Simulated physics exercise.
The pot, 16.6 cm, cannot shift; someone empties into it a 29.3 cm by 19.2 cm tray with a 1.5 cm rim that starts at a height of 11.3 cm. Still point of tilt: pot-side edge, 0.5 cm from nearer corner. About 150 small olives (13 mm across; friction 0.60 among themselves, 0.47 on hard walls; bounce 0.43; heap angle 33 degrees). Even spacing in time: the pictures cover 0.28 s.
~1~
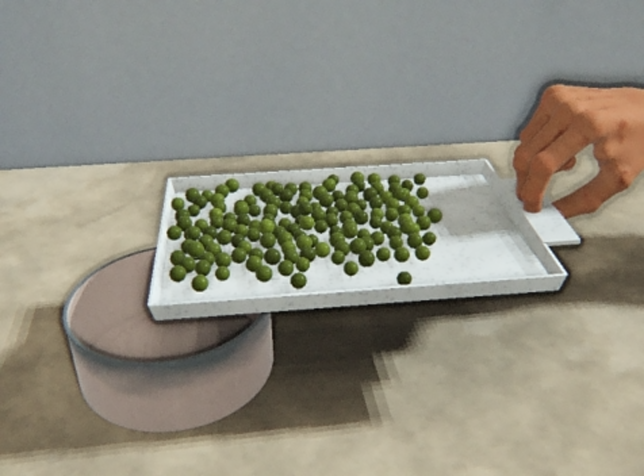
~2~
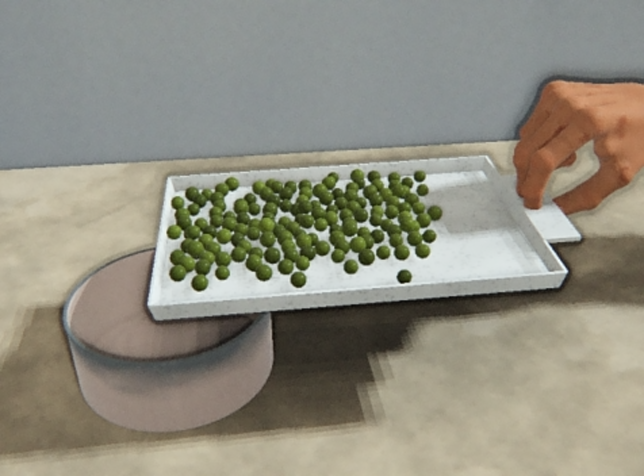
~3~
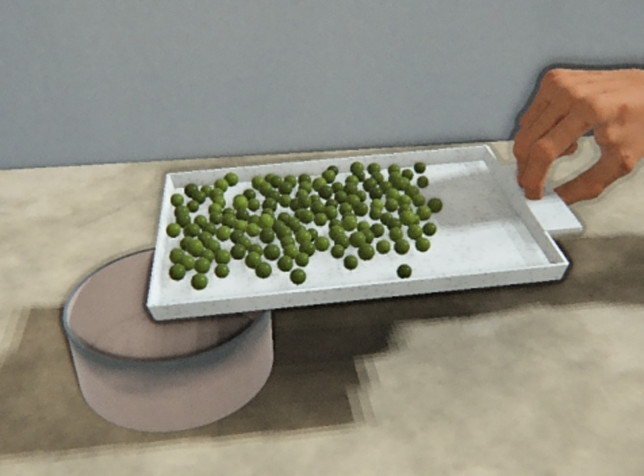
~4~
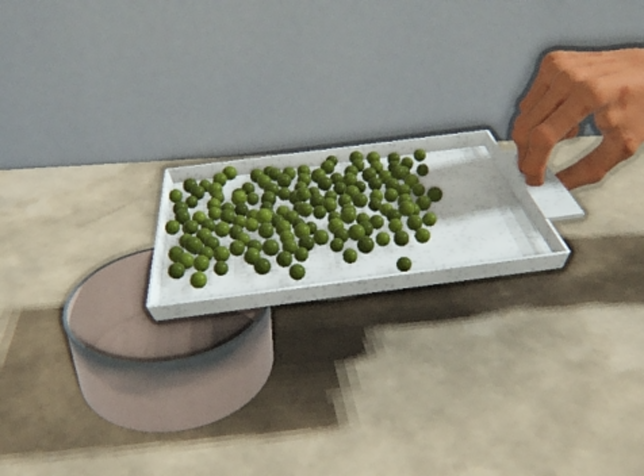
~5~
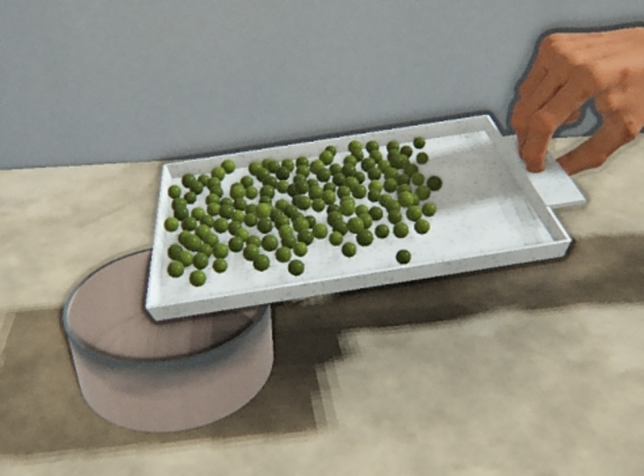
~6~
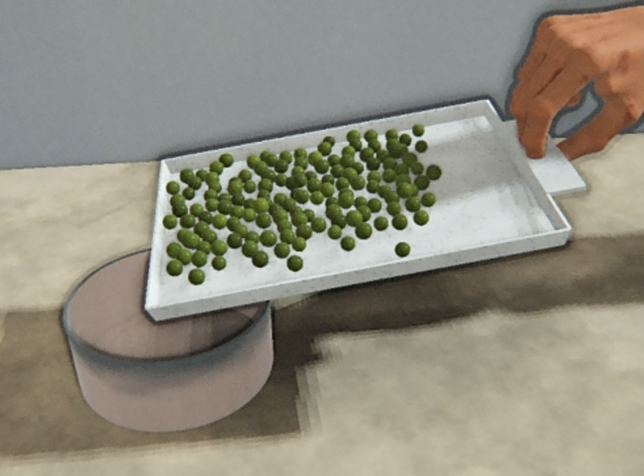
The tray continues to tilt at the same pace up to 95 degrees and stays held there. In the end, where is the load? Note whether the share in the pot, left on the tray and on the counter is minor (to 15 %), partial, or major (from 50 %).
Noted: Pot minor; tray minor; counter major.
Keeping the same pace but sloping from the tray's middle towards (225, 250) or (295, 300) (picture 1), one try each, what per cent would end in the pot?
First try: Around 65 percent; second try: Around 0 percent.
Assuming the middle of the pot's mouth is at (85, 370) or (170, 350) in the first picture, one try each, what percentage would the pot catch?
About 95 and 70 per cent.
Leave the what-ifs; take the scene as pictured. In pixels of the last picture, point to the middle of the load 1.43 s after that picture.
Estimated load position: Around (147, 170).
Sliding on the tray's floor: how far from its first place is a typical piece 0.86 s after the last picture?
Some 5 cm.
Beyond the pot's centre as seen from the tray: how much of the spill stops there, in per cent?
90 %.
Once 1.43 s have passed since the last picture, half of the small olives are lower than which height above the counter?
Some 22 cm.
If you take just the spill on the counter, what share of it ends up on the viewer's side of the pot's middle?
Estimate: Close to 100 per cent of the pieces.
Then, 0.86 s after the last picture, tilt 50 degrees; the tray holds 100 %, the pot 0 %.
Then, 1.43 s after the last picture, tilt 76 degrees; the tray holds 100 %, the pot 0 %.
Then, 2.05 s after the last picture, tilt 95 degrees; the tray holds 5 %, the pot 0 %.
In the end, pot 0 %, tray 0 %, counter 100 %.
